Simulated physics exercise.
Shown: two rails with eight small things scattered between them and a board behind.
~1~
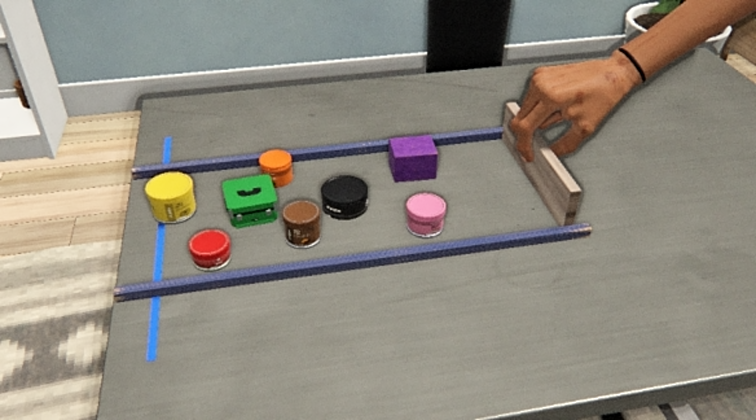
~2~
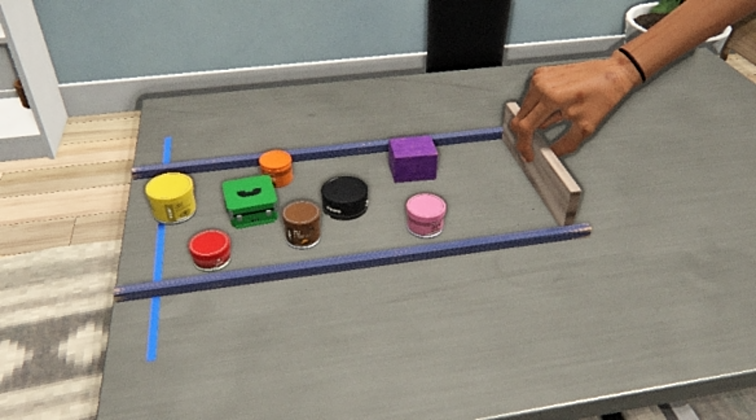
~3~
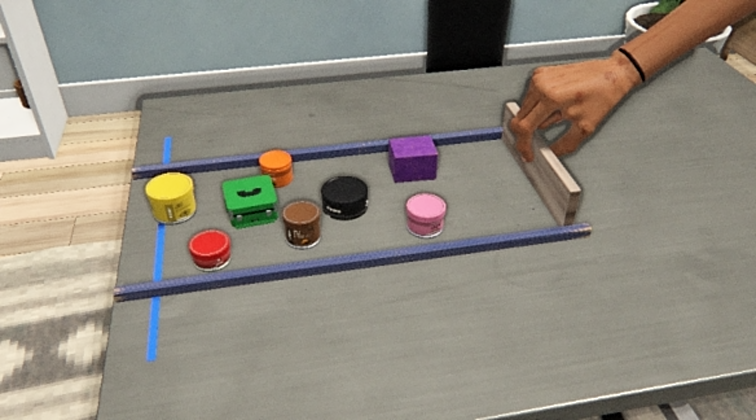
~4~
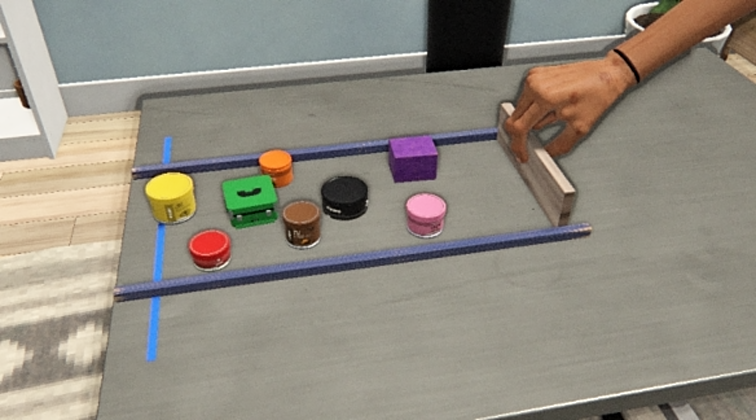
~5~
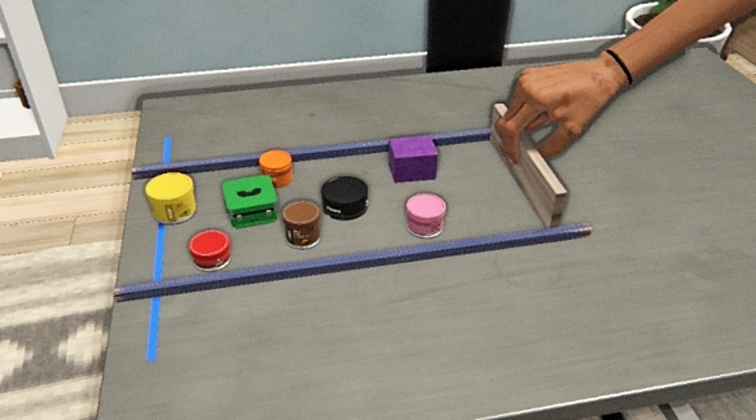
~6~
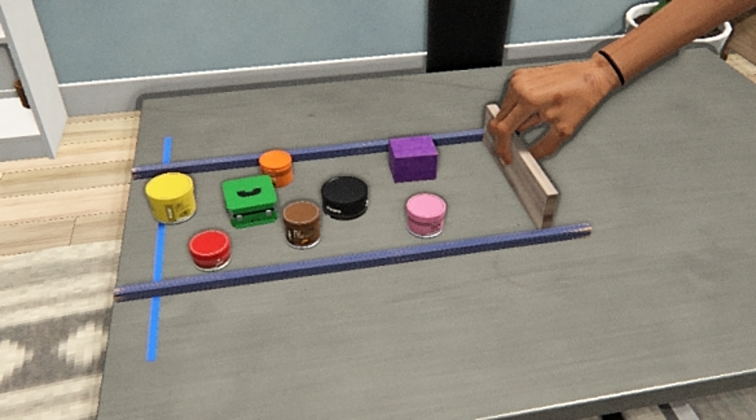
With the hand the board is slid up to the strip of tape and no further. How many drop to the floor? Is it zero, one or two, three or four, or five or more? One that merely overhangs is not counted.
I would say five or more.
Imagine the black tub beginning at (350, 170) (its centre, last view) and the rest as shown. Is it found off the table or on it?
Result: Black tub not saved.
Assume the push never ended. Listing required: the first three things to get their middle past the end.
Sequence, earliest first: The yellow tin; the green case; the orange tub.
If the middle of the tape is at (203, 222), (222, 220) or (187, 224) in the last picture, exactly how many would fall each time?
The counts: 1, 1 and 3.
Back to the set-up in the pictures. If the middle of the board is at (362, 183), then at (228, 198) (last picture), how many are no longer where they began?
At the first spot 3, then 8.
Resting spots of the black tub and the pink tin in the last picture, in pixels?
Near (135, 222) and (136, 252).
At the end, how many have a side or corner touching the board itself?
The figure is 3.
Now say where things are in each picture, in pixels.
In the first frame, yellow tin (172, 198); red pot (211, 251); green case (251, 202); board (537, 162); tape (161, 227).
In the second frame, red pot (211, 251); black tub (345, 198).
In the third frame, green case (251, 203); purple block (413, 159).
In the fourth frame, yellow tin (172, 199); orange tub (276, 169).
In the fifth frame, red pot (211, 251); brown pot (302, 225).
In the sixth frame, yellow tin (172, 199); red pot (211, 251); green case (251, 203); board (516, 164); tape (161, 227).
Soon after, none off yet; yellow tin at rest near (172, 199); red pot at rest near (211, 251); green case at rest near (251, 203).
In the end, the number that fall off is five or more; gone, brown pot, orange tub, green case, red pot and yellow tin.
